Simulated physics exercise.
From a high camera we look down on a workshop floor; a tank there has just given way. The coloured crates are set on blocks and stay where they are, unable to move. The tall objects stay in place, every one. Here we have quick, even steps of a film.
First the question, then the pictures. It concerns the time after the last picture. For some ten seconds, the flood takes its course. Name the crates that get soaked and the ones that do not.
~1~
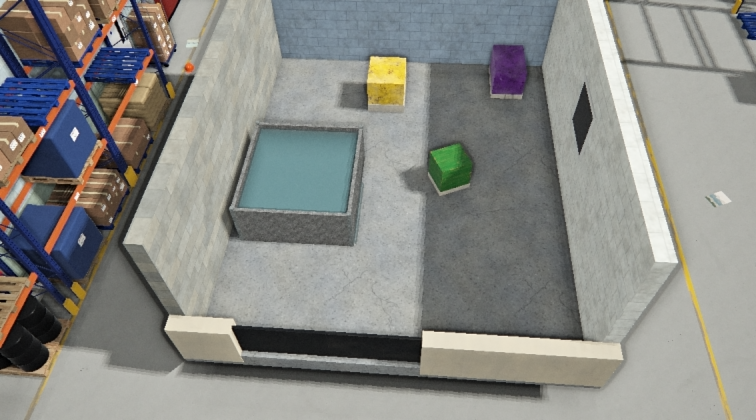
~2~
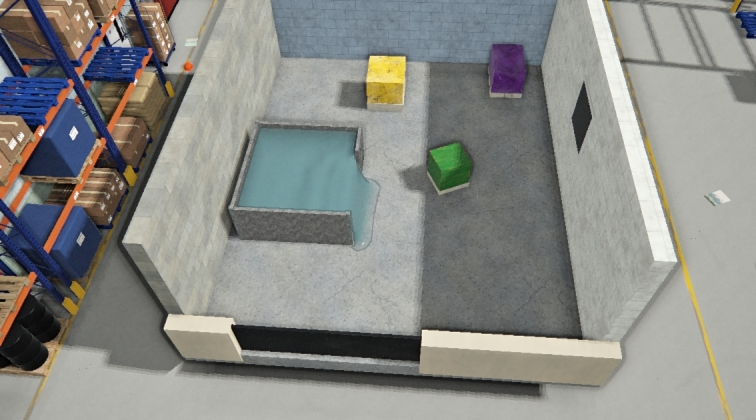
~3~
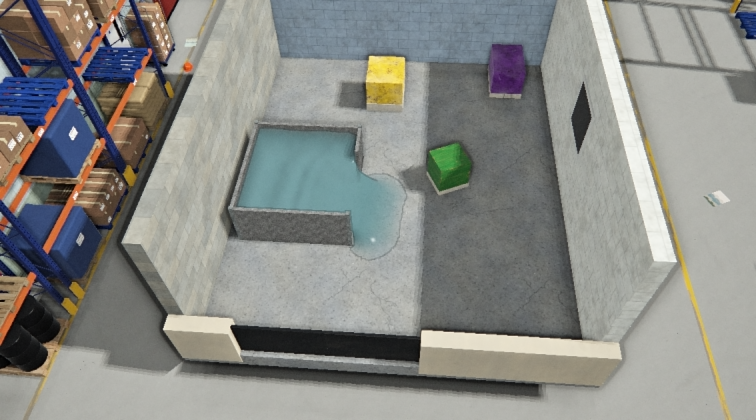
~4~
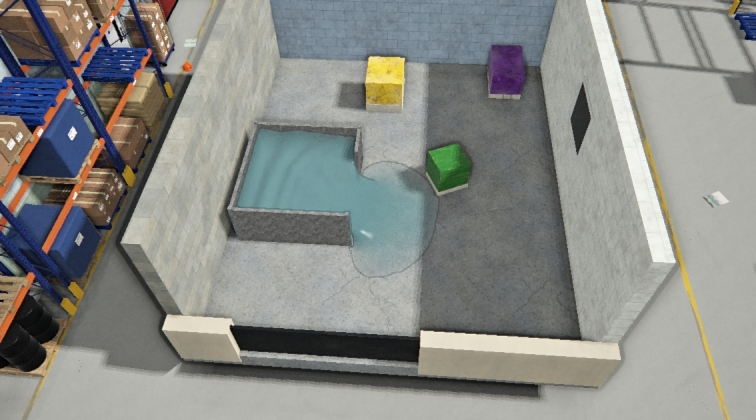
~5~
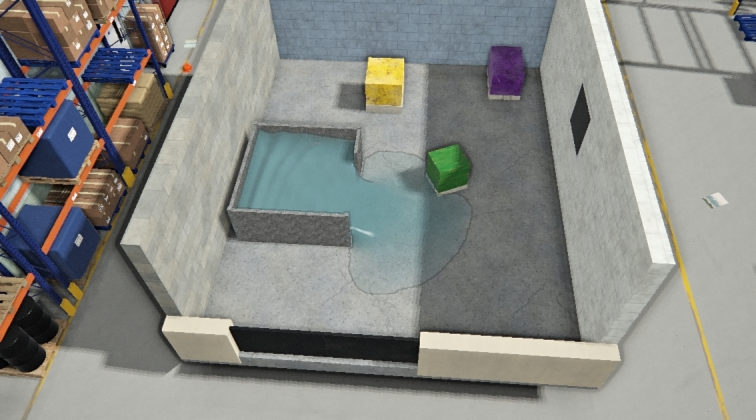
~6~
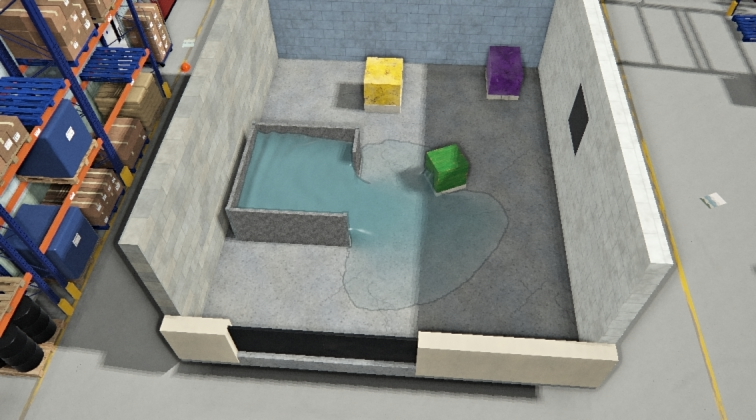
In order: Green crate: Doused; yellow crate: Clear; purple crate: Doused.
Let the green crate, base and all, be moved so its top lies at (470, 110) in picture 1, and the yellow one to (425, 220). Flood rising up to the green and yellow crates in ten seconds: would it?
Green crate: Overtopped; yellow crate: Overtopped.
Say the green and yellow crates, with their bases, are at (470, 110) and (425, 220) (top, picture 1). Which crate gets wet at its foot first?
Yellow one.
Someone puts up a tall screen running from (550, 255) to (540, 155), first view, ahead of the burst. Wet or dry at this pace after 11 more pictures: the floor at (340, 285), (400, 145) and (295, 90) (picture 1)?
Outcome by spot, in order - unwatered, watered, unwatered.
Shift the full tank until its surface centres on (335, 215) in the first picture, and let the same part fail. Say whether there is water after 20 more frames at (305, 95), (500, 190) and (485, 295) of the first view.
The first spot is not reached, the second inundated, and the third inundated.
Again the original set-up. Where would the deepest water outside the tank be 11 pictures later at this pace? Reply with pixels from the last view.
It should be deepest at about (564, 351).
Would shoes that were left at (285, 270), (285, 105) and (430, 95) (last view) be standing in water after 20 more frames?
Point one left clear, point two left clear, point three sodden.
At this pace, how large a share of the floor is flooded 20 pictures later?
My estimate is roughly 60 percent.
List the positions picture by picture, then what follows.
The first frame shows the water tank at (301, 169) is whole and still.
In the second frame, the front is at (355, 248), out from the gap at (353, 200).
In the third frame, water pours out at (353, 203) and has run to (392, 181).
In the fourth frame, the front is at (433, 198), out from the gap at (352, 205).
In the fifth frame, water pours out at (352, 206) and has run to (466, 206).
In the sixth frame, water pours out at (350, 205) and has run to (502, 216).
A moment on, water covers 35 % of the floor; the green crate water round its plinth, the yellow crate not reached, the purple crate not reached.
Next, water covers 50 % of the floor; the green crate water round its plinth, the yellow crate water round its plinth, the purple crate water round its plinth.
Then, water covers 60 % of the floor; the green crate water round its plinth, the yellow crate water round its plinth, the purple crate water round its plinth.
Later, water covers 85 % of the floor; the green crate water round its plinth, the yellow crate water round its plinth, the purple crate water round its plinth.
In the end, water covers 100 % of the floor; the green crate was topped, the yellow crate stayed above the water, the purple crate was topped.
